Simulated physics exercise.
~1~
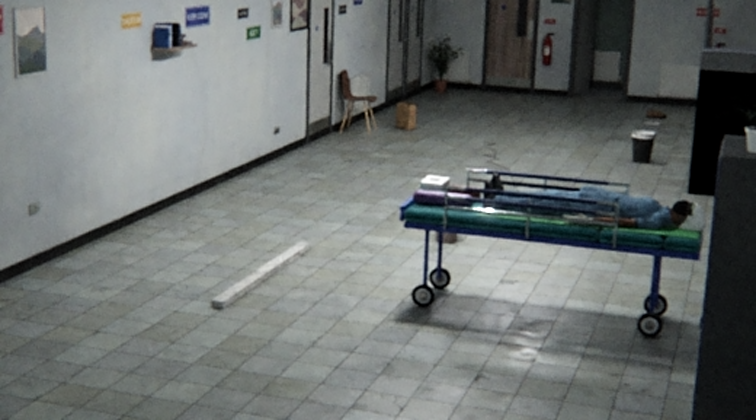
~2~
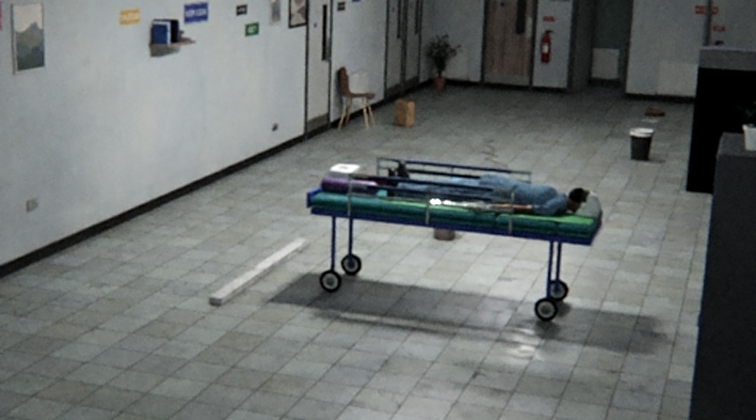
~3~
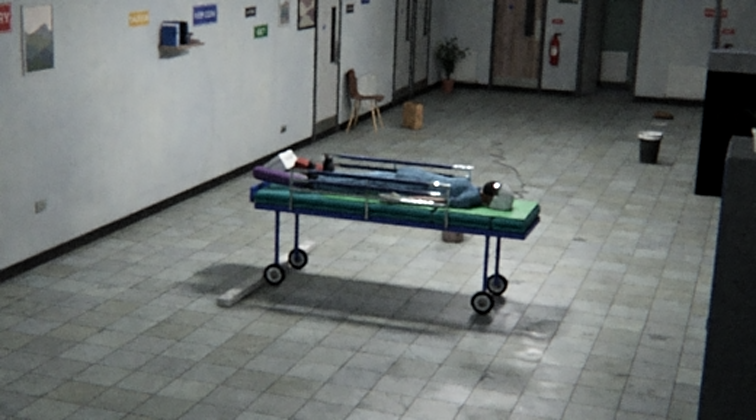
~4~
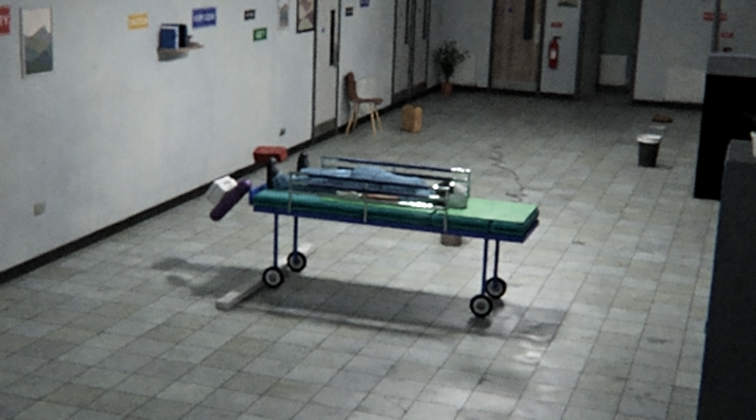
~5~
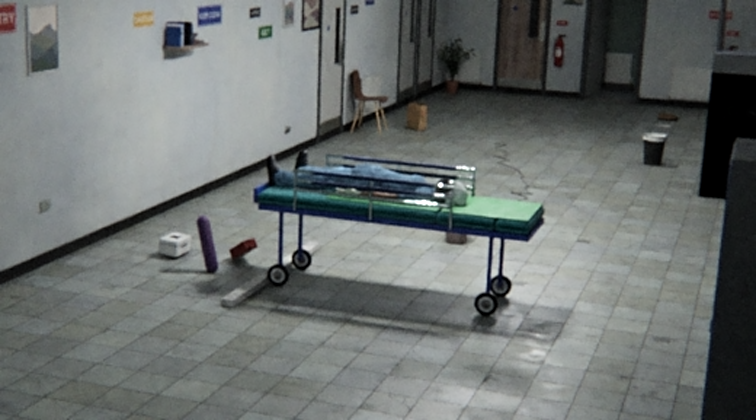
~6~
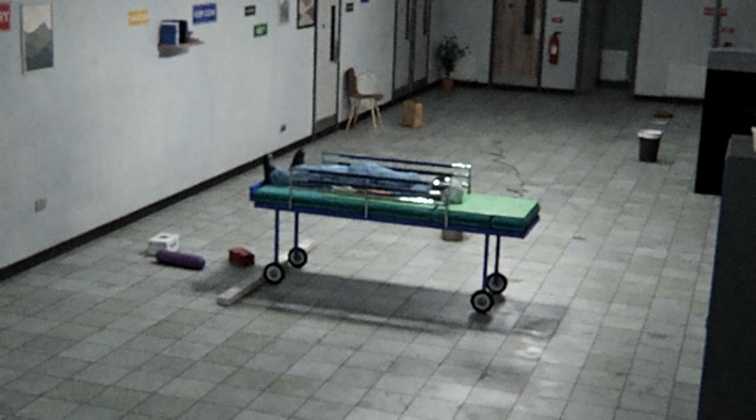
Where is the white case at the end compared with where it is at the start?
At the start the white case rides on the left end of the trolley, on the right side of the view. By the end it lies on the floor to the left of the stopped trolley, near the wall.
